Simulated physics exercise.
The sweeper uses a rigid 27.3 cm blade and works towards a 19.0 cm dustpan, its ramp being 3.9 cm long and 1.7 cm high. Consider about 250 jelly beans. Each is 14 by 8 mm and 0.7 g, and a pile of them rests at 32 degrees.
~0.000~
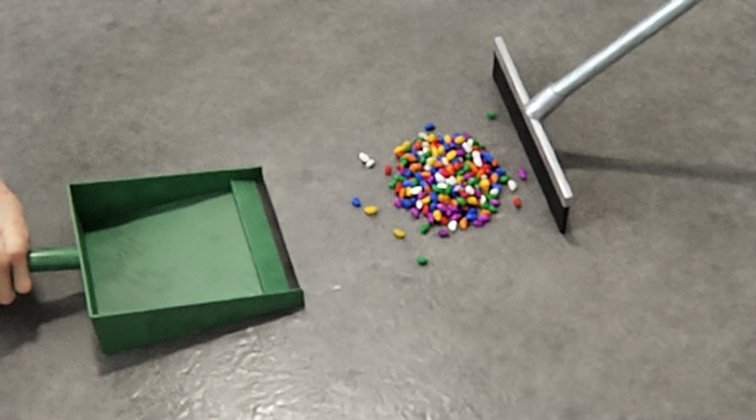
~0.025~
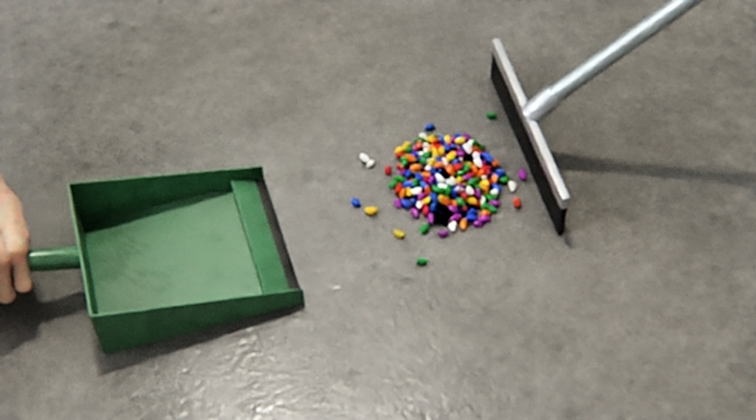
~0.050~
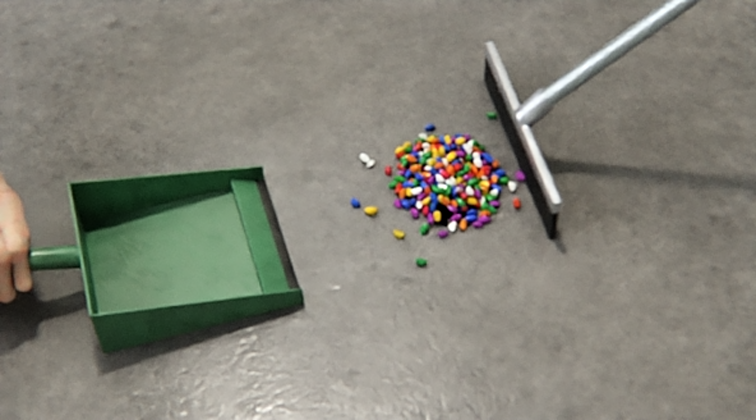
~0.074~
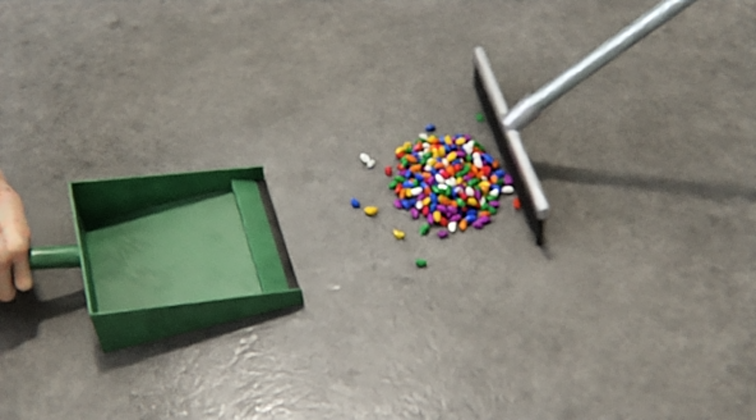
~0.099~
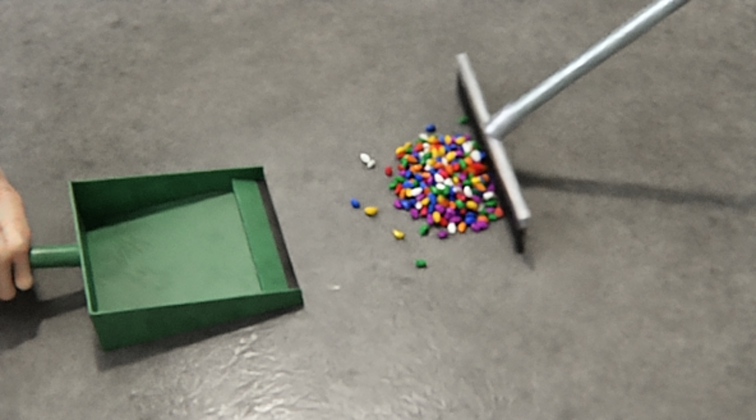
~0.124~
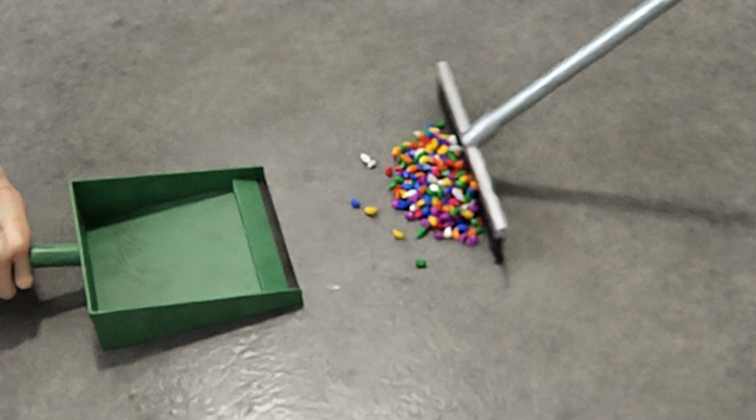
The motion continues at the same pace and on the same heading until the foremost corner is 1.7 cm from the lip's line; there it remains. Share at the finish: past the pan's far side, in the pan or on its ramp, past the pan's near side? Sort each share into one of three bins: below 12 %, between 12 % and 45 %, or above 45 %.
Far side: Between 12 % and 45 %; pan: Above 45 %; near side: Below 12 %.
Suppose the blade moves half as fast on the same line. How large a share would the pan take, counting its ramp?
Some 35 %.
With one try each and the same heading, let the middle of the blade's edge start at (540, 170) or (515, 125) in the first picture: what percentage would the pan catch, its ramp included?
I'd put it near 50 per cent for the first and near 50 per cent for the second.
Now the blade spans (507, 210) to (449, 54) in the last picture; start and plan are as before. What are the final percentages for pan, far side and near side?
The pan gets 40, the far side 30 and the near side 5.
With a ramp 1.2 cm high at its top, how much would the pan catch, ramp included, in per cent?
That change would give about 55 per cent.
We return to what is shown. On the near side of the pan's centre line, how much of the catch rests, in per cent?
Share: Approx. 50 %.
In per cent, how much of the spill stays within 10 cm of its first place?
Near 0 per cent.
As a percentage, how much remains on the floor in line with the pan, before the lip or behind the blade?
Some 25 per cent end up there.
After 0.23 s, middle of the blade 11 cm from the lip; 0 % over the lip, far side 15 %, near side 5 %.
Then, at 0.30 s, middle of the blade 5 cm from the lip; 5 % over the lip, far side 20 %, near side 5 %.
After 0.51 s, middle of the blade 3 cm from the lip; 55 % over the lip, far side 20 %, near side 5 %.
In the end, at 2.6 s, far side 20 %, pan 50 %, near side 5 %, in front of the lip or behind the blade 25 %.
